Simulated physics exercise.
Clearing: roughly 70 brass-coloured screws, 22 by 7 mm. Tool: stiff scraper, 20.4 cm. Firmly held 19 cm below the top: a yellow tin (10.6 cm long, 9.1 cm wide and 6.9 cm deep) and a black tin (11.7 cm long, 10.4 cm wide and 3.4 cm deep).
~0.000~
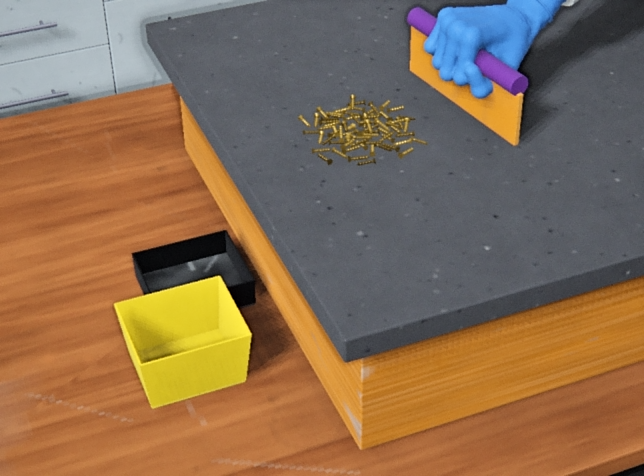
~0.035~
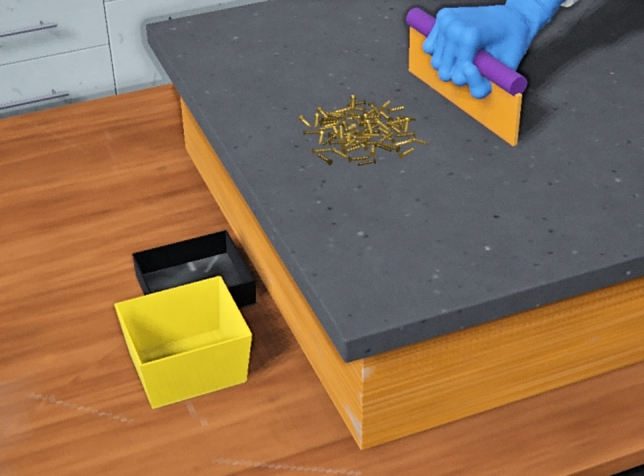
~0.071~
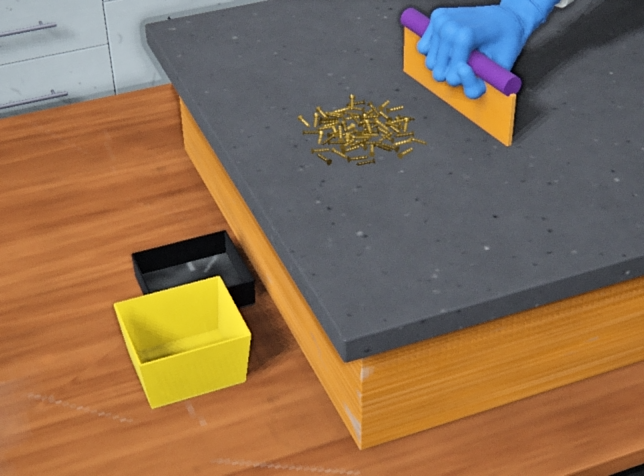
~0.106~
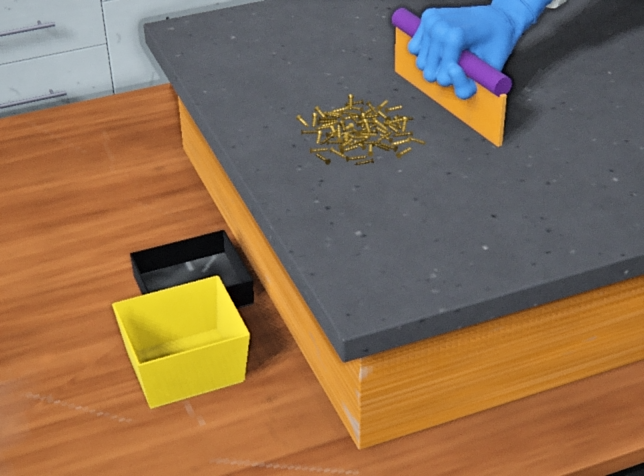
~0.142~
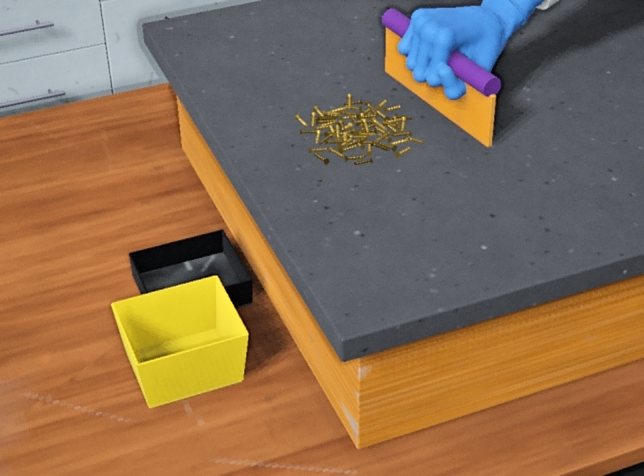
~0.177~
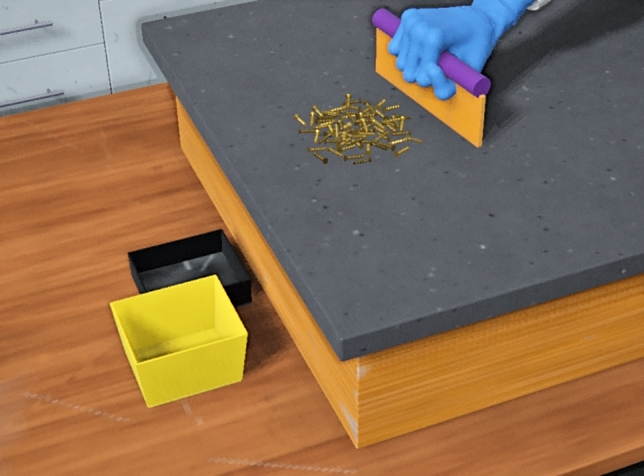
A blue-gloved hand slides an orange scraper left toward a pile of brass-coloured screws.
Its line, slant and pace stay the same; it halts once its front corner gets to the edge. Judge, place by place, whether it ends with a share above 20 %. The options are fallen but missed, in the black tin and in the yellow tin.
Fallen but missed - not above; black tin - above; yellow tin - not above.
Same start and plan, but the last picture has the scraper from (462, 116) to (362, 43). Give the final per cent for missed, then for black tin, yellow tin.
Final split - missed 30, black tin 50, yellow tin 10.
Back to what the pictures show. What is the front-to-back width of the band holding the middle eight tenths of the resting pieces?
About 14 cm.
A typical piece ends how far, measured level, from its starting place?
Estimate: Close to 16 cm.
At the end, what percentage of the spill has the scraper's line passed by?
Around 15 percent.
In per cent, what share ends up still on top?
Somewhere near 50 in a hundred.
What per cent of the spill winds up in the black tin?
About 35 per cent.
After 0.55 s, scraper 15 cm from its start, spill 11 cm wide; still on top 100 %.
After 0.92 s, scraper 25 cm from its start, spill 15 cm wide; still on top 100 %.
Then, at 1.24 s, scraper 27 cm from its start, spill 17 cm wide; black tin 35 %, off the edge, not caught 15 %, still on top 55 %.
At rest (1.9 s), yellow tin 0 %, black tin 35 %, fallen but missed 15 %, still on top 50 %.
